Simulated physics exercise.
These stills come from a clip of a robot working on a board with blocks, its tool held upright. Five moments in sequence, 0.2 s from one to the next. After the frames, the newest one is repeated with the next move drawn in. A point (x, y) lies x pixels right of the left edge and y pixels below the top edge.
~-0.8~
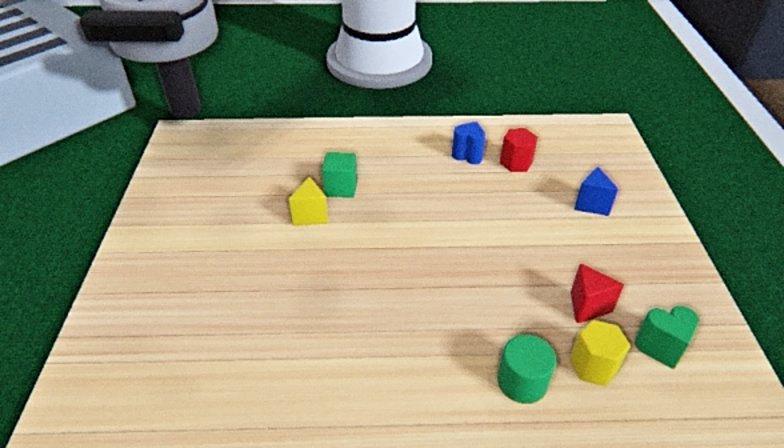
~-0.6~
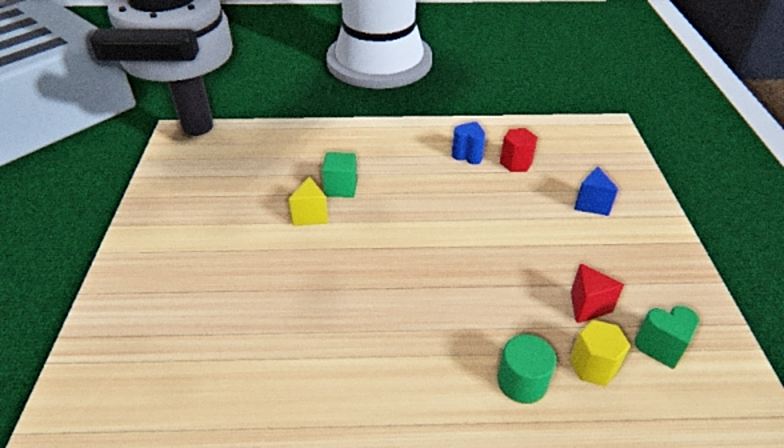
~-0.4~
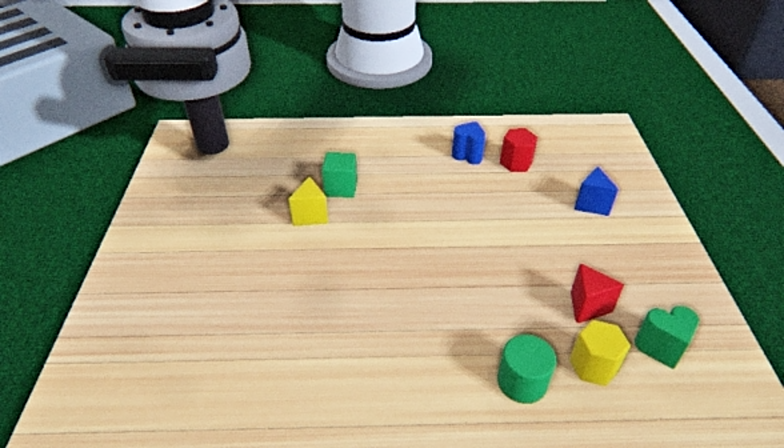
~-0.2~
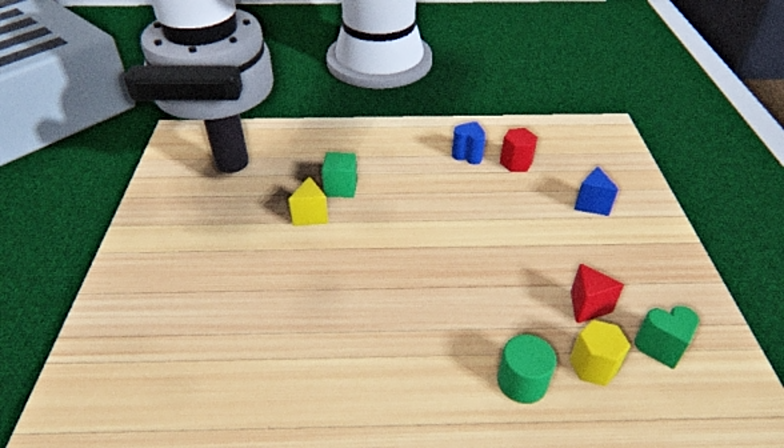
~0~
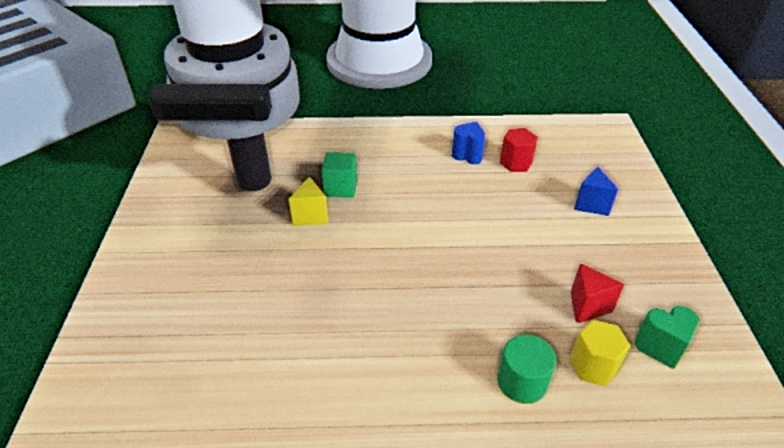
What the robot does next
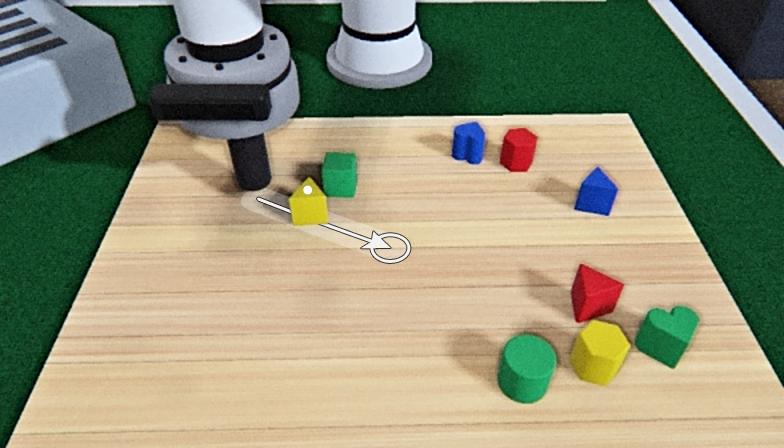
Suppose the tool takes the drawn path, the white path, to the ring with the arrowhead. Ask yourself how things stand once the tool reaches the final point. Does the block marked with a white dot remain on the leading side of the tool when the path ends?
Yes, I think so.
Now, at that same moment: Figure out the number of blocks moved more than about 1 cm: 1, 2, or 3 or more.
I count one.
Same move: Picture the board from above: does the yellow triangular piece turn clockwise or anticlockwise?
It twists anticlockwise.
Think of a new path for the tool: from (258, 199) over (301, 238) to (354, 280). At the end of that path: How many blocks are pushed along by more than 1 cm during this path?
My answer is one.
The line goes from (258, 199) directly to (390, 248); the dot is on the yellow triangular piece.
On the path given first. One third of the way, tool (297, 198); yellow triangular piece (322, 194).
Two thirds of the way, tool (342, 214); yellow triangular piece (370, 210).
At the end, tool (390, 231); yellow triangular piece (421, 224), turned 20° anticlockwise; green square piece unmoved.
